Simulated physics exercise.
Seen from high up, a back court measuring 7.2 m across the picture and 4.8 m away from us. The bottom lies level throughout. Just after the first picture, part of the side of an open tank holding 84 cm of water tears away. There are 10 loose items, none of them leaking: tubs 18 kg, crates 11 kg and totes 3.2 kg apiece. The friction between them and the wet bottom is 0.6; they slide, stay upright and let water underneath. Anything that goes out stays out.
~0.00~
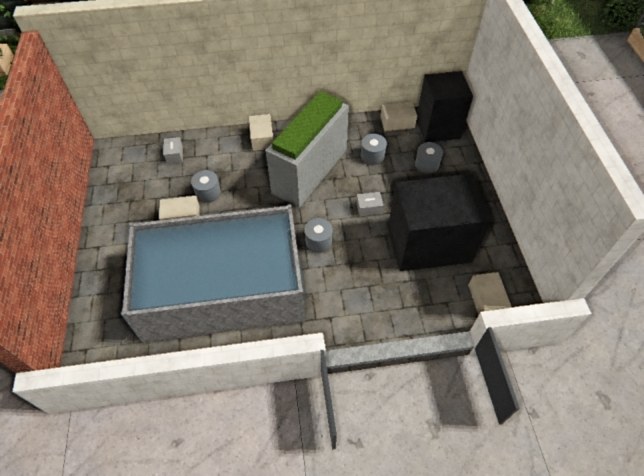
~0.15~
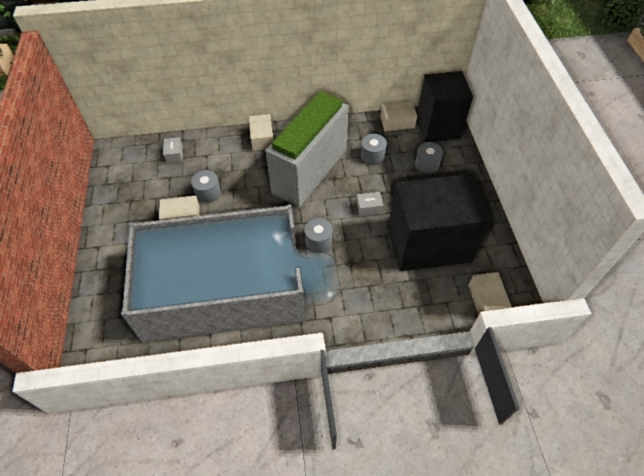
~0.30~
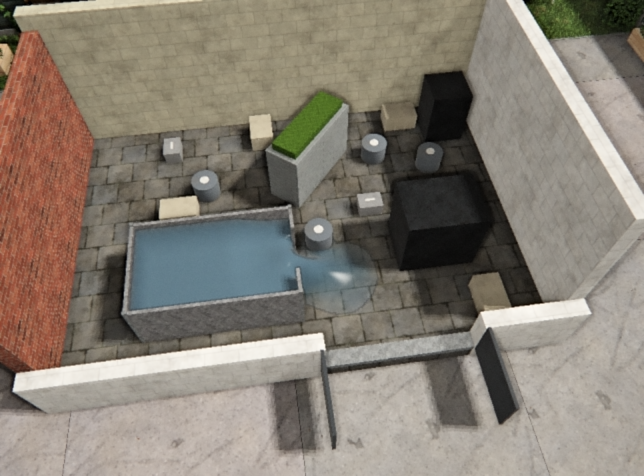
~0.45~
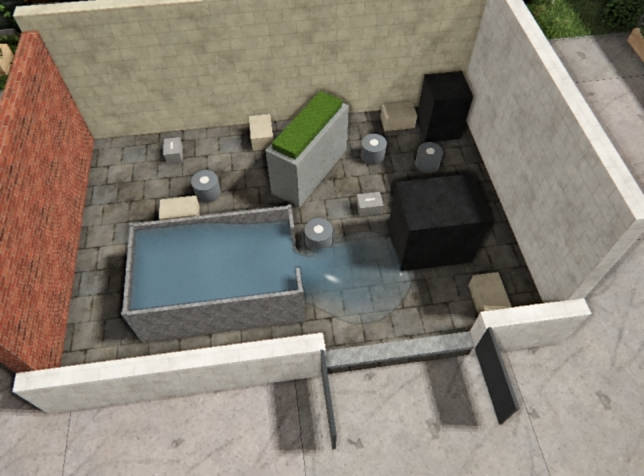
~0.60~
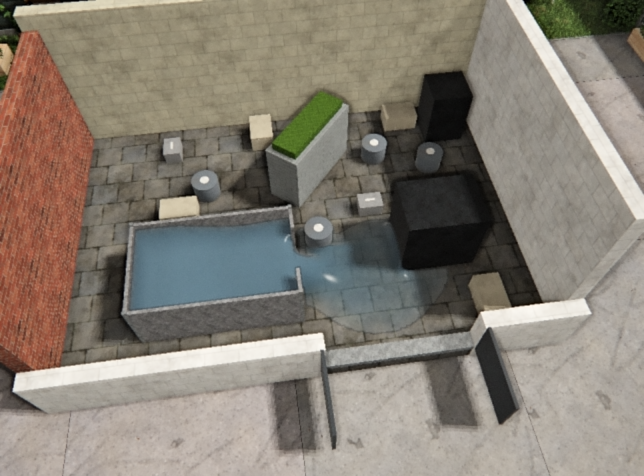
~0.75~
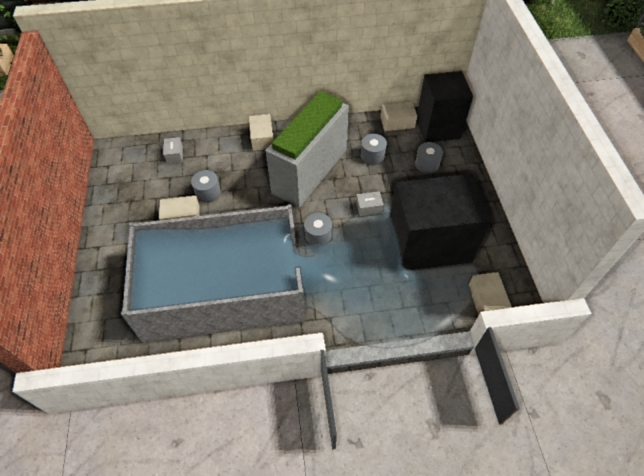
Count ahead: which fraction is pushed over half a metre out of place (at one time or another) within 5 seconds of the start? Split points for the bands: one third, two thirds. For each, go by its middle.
An in-between fraction is pushed that far, a third or more but below two thirds.
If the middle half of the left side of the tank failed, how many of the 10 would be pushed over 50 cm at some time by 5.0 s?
That would give 3.
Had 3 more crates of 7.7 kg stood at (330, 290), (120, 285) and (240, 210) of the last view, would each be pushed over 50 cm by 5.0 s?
Taking them one by one: It goes beyond, then it stays within, then it stays within.
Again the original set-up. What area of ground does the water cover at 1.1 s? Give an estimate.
Flooded: Near 10.5 m2.
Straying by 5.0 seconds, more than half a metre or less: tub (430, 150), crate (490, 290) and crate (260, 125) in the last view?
First exceeding it, second exceeding it, third exceeding it.
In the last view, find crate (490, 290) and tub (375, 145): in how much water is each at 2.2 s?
Some 9 cm at the first, some 6 cm at the second.
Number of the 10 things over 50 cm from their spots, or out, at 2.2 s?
Tally at that time: 2.
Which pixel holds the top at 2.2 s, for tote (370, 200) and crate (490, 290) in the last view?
About (354, 146) for the first and (500, 250) for the second.
After 1.1 s 0 of 10 are over 50 cm from their spots; 0 afloat.
After 2.2 s 2 of 10 are over 50 cm from their spots; 1 afloat.
After 3.5 s 3 of 10 are over 50 cm from their spots; 2 afloat.
After 5.0 s 6 of 10 are over 50 cm from their spots, and 6 have been at some point; 4 afloat.
